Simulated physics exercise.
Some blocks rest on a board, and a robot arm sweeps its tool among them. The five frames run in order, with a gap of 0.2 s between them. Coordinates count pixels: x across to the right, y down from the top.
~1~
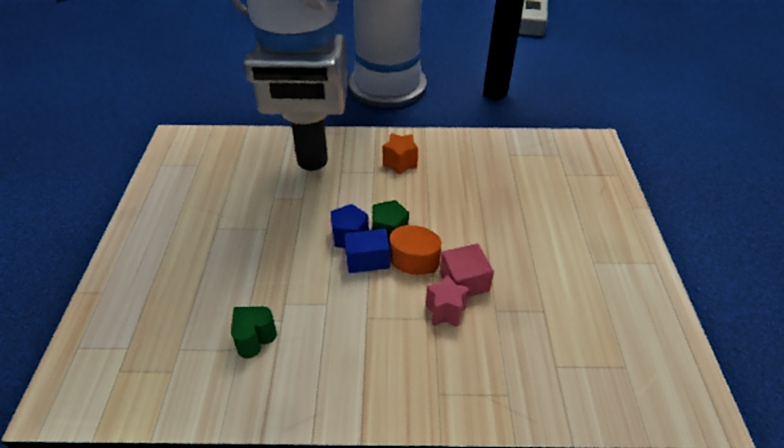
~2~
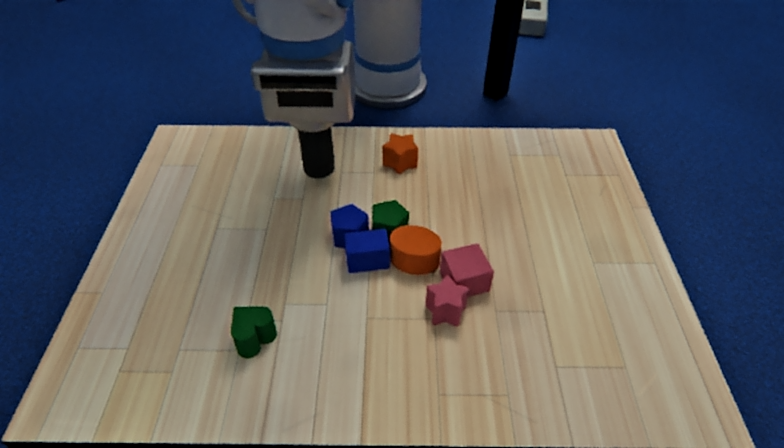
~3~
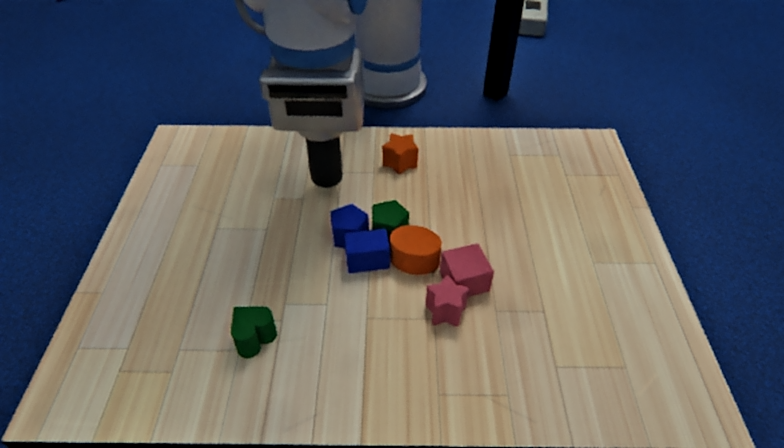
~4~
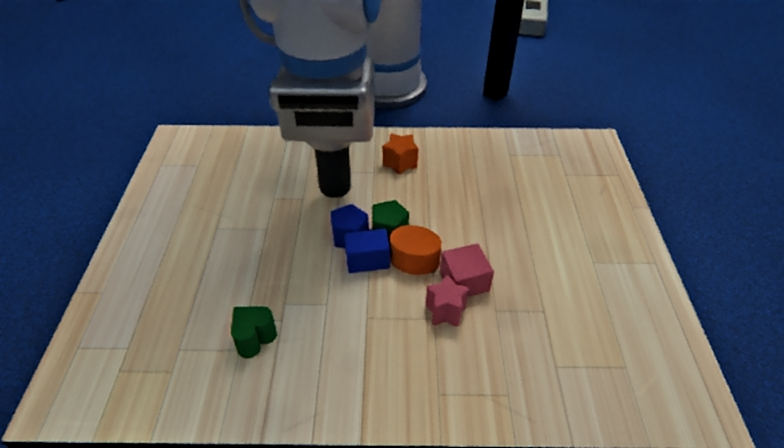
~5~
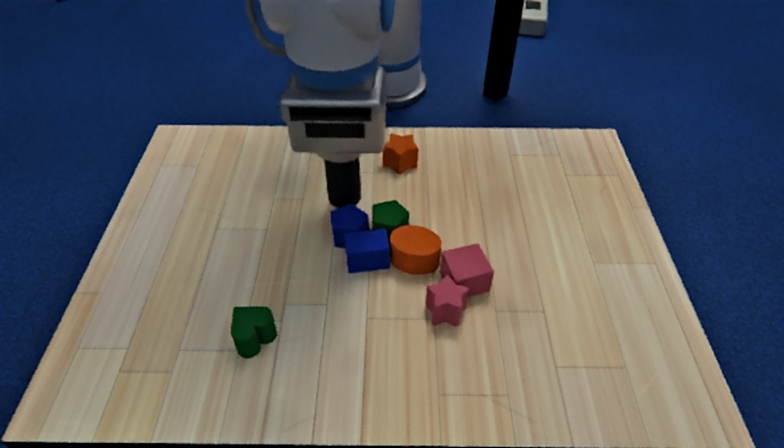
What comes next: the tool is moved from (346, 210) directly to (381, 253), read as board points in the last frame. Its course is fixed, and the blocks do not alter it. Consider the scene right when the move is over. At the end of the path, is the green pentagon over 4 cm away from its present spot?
No
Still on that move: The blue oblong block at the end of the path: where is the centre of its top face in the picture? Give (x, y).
The middle of the upper face of the blue oblong block will lie at about (370, 282) in the picture.
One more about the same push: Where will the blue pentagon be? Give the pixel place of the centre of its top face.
It ends at (362, 257).
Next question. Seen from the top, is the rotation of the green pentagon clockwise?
No, that is not what happens.
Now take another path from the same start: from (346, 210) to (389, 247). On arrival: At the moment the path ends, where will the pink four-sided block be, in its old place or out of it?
Once the path is done, it is somewhere new.
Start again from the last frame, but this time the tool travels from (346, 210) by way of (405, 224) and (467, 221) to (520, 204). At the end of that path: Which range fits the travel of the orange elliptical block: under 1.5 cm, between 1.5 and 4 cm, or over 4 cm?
My answer is that it shifts 1.5 to 4 cm.
What follows on the original path. Halfway along, tool (363, 219); blue pentagon (353, 235), turned 40° clockwise; blue oblong block (369, 256), turned 15° anticlockwise; green pentagon (397, 213).
At the end, tool (381, 242); blue pentagon (362, 257), turned 55° clockwise; blue oblong block (370, 282); green pentagon (408, 215), turned 25° anticlockwise; orange elliptical block (423, 244).
